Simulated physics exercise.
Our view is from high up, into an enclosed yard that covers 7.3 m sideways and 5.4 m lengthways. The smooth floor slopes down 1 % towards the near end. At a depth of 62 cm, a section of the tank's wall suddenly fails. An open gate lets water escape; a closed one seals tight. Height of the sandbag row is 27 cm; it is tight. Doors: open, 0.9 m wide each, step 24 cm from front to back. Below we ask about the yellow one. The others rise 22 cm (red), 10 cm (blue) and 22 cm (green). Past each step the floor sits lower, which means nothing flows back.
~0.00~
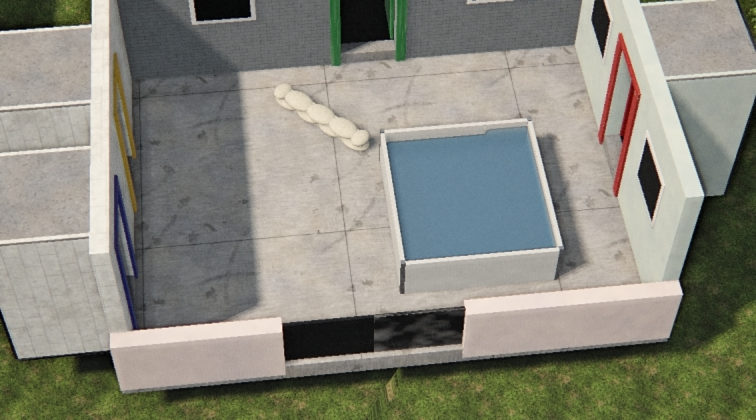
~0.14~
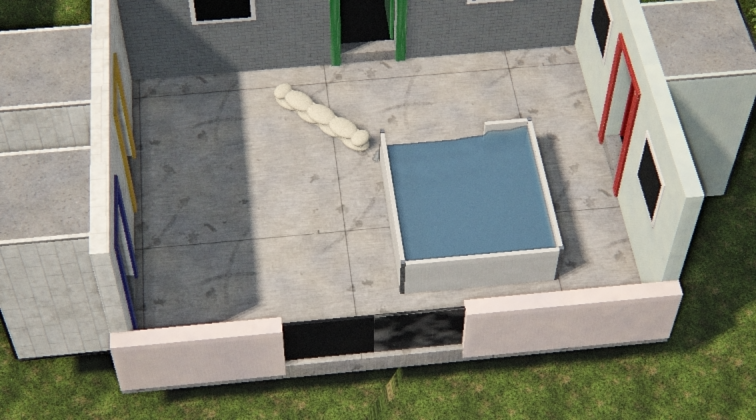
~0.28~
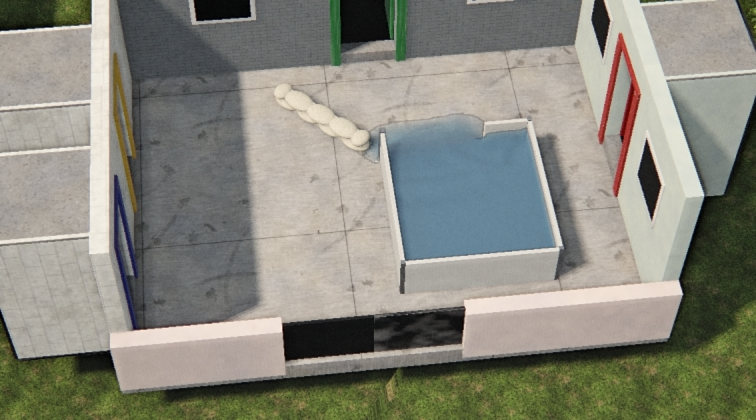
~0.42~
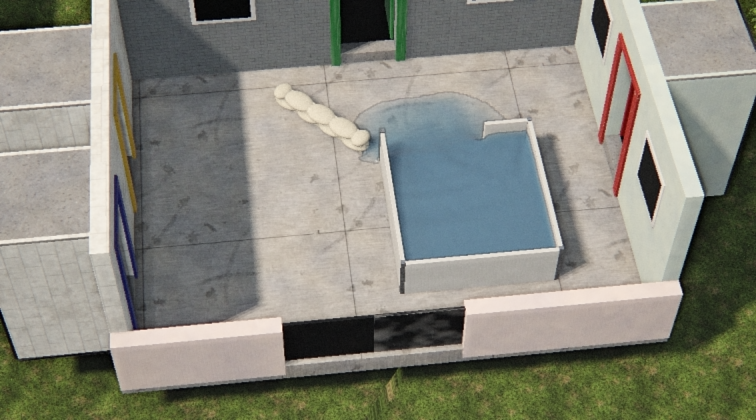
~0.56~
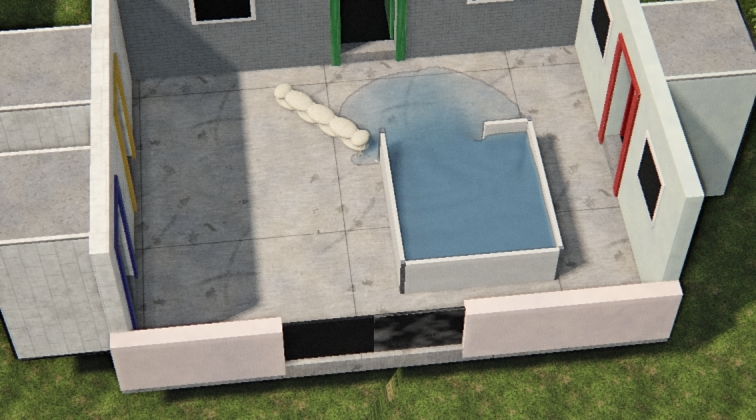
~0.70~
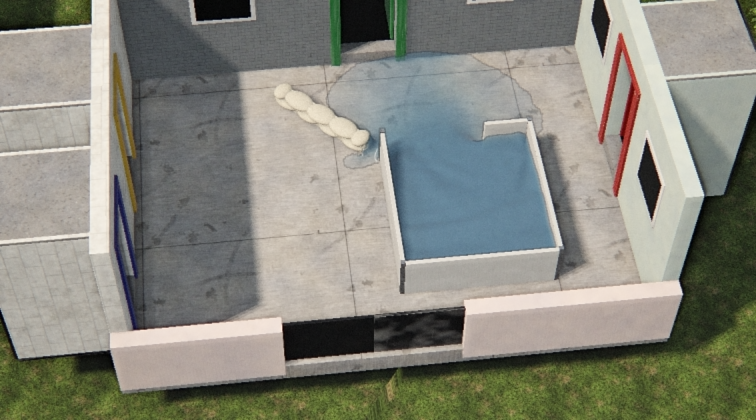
Blue water lies still in a white-walled tank on the right of a grey-floored walled yard, seen from high up by a camera that stays fixed. A pale sandbag row lies left of the tank, with yellow and blue doors on the left, green at the back and red on the right. Part of the tank's far wall gives way, and water pours out, fanning across the floor towards the back wall.
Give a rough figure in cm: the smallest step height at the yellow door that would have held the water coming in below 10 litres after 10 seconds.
7.5 cm.
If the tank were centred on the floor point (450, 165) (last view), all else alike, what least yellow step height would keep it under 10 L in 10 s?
In this case, 8.0 cm or so.
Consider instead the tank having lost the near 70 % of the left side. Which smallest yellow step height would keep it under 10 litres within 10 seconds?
Estimate: Near 16 cm.
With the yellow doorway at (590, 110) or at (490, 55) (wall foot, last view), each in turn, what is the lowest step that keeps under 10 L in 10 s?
About 15 cm for the first and 21 cm for the second.
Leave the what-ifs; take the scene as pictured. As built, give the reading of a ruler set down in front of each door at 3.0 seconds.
In cm: Yellow 5, red 5, blue 0, green 30.
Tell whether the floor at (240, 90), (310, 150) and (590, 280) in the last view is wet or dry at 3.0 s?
One by one: Drenched, clear, clear.
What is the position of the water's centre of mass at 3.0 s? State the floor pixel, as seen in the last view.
(426, 152), roughly.
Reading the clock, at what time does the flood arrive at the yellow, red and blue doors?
Door yellow 3.0 s / door red 2.8 s / door blue 4.0 s.
After 1.4 s water covers 20 % of the floor, deepest (38 cm) near (399, 66); it has not reached the yellow door.
After 3.0 s water covers 35 % of the floor, deepest (32 cm) near (572, 53); 5 cm at the yellow door, 0 litres in over its 9 cm step.
After 10.0 s water covers 95 % of the floor, deepest (18 cm) near (583, 323); 4 cm at the yellow door, 5 litres in over its 9 cm step.
At the yellow door as built, the water arrived by 3.0 s and peaked near 11 cm at 4.0 s.
With a step of 7 cm, 14 litres would have come in within the 10 s; with 9 cm, 5 litres. So under 10 litres takes about 7.5 cm.
